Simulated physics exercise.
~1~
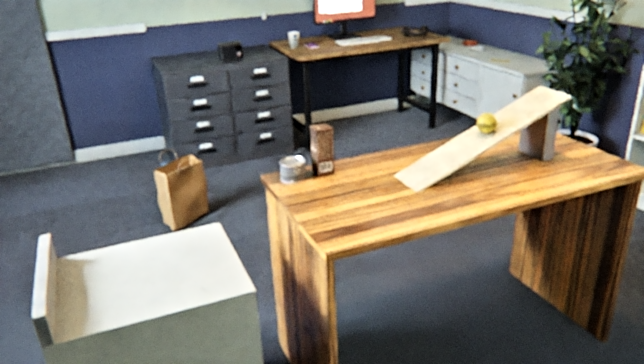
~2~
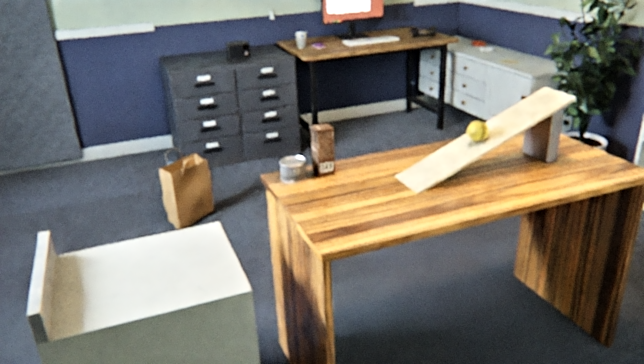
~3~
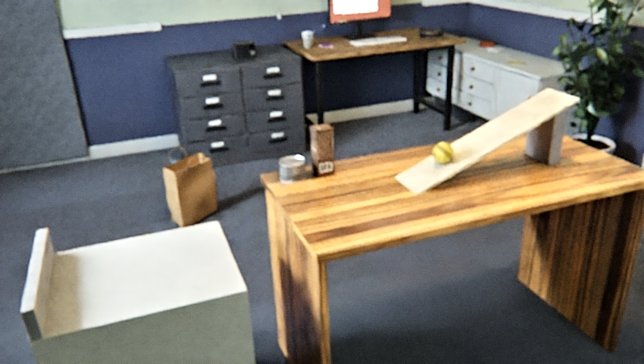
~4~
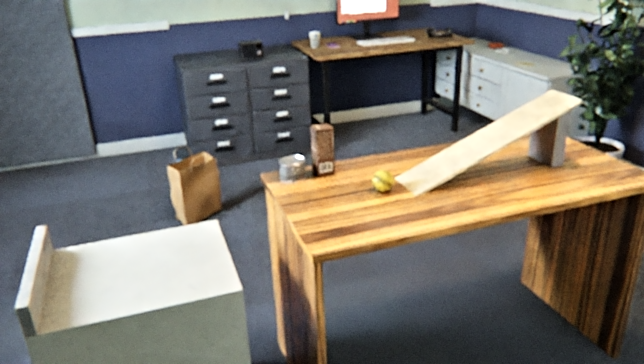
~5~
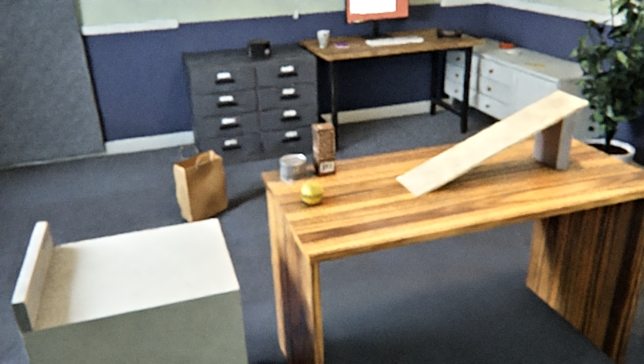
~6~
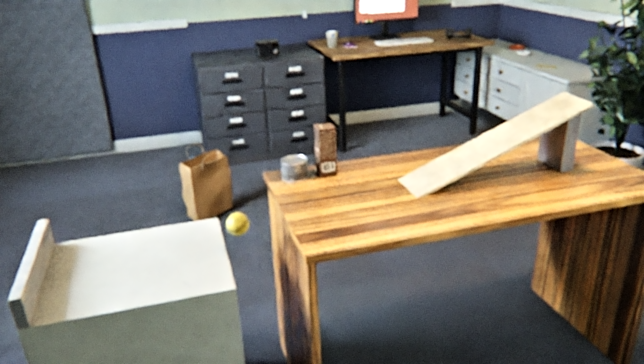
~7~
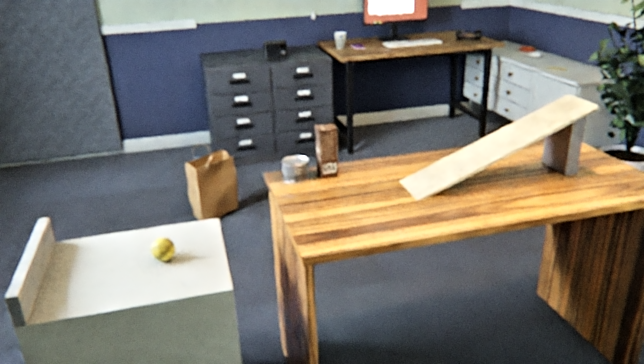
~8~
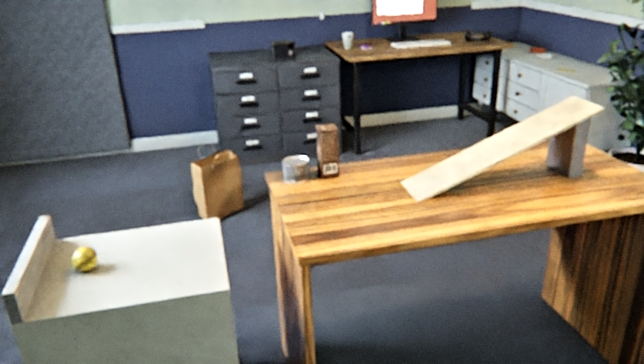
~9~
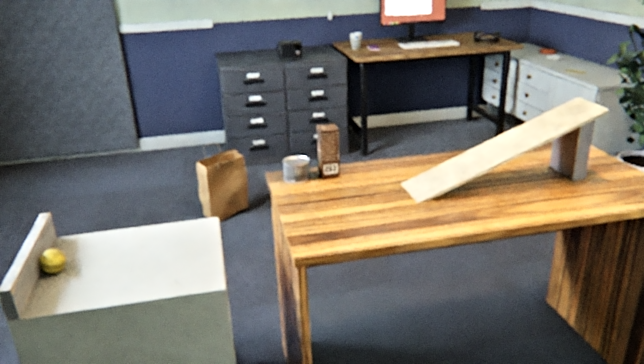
We see a yellow ball roll down a ramp on a wooden table, pass a grey tub and a brown carton that stay put, and leave the table's left edge; it crosses the gap, lands on the lower white-topped cabinet, and rolls left to end beside the raised batten.
